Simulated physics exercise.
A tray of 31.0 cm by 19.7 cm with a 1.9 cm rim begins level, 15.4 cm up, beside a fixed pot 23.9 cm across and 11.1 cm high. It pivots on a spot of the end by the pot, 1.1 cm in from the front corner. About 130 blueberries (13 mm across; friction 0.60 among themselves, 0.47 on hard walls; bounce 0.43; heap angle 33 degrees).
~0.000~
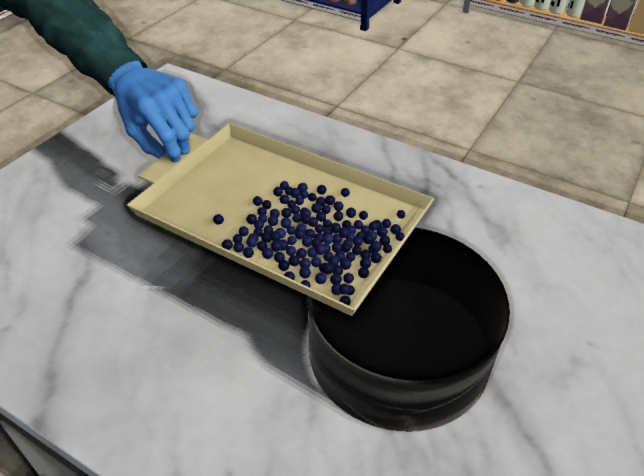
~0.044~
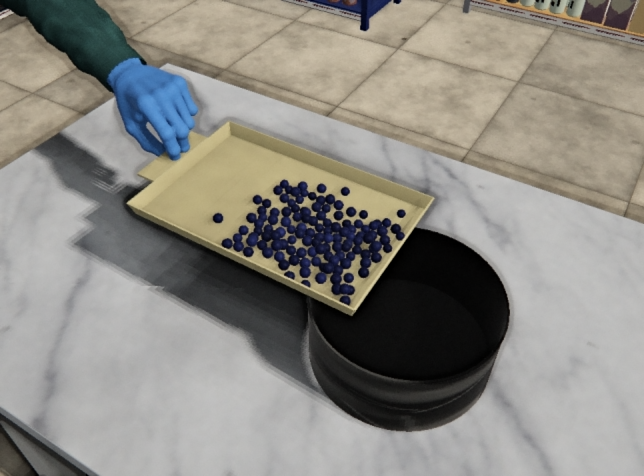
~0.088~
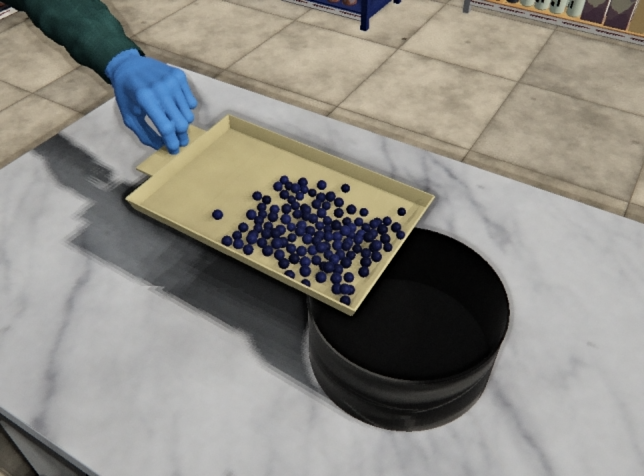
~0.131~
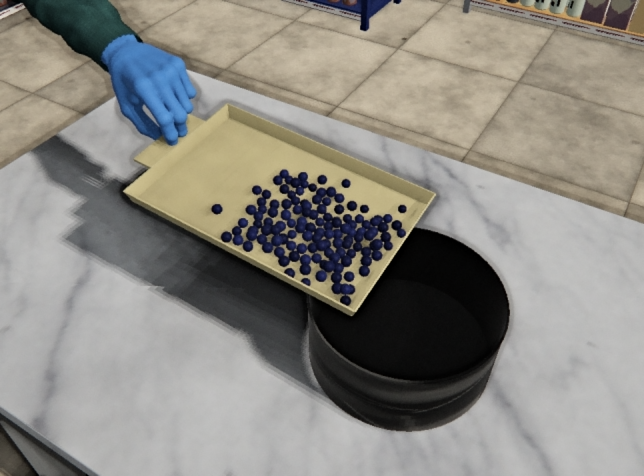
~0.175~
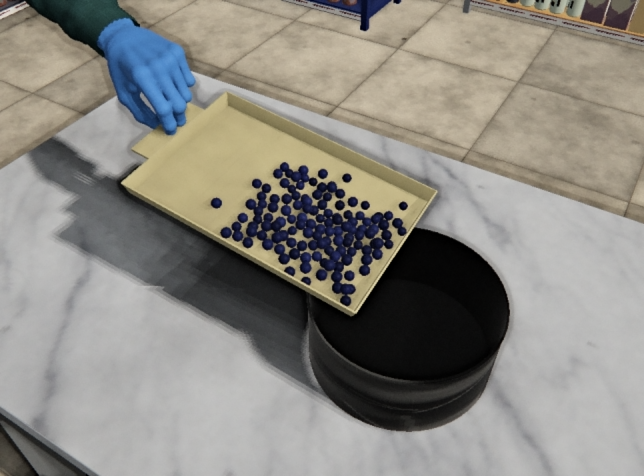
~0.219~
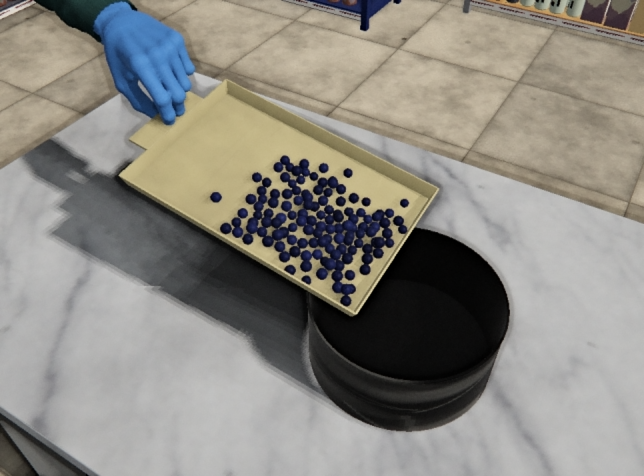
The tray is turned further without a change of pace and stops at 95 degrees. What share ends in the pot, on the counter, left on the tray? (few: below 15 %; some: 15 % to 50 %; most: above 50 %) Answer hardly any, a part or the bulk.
Pot: The bulk, counter: A part, tray: Hardly any.
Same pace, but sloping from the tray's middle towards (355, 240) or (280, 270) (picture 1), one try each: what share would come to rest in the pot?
About 100 and 20 per cent.
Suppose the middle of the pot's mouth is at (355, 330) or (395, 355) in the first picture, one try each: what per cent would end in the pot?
Some 100 and 100 per cent.
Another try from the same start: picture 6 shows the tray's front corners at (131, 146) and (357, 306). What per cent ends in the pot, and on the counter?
Pot 100, counter 0.
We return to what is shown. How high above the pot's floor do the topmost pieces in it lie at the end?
Some 3.0 cm.
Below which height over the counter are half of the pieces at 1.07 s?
About 24 cm.
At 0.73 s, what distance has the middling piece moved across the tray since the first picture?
Roughly 3 cm.
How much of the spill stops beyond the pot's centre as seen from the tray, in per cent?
Roughly 80 per cent.
After 0.73 s, tilt 52 degrees; the tray holds 100 %, the pot 0 %.
After 1.07 s, tilt 78 degrees; the tray holds 95 %, the pot 0 %.
After 1.50 s, tilt 95 degrees; the tray holds 0 %, the pot 55 %.
By 2.3 s all is still; pot 60 %, counter 40 %, tray 0 %.
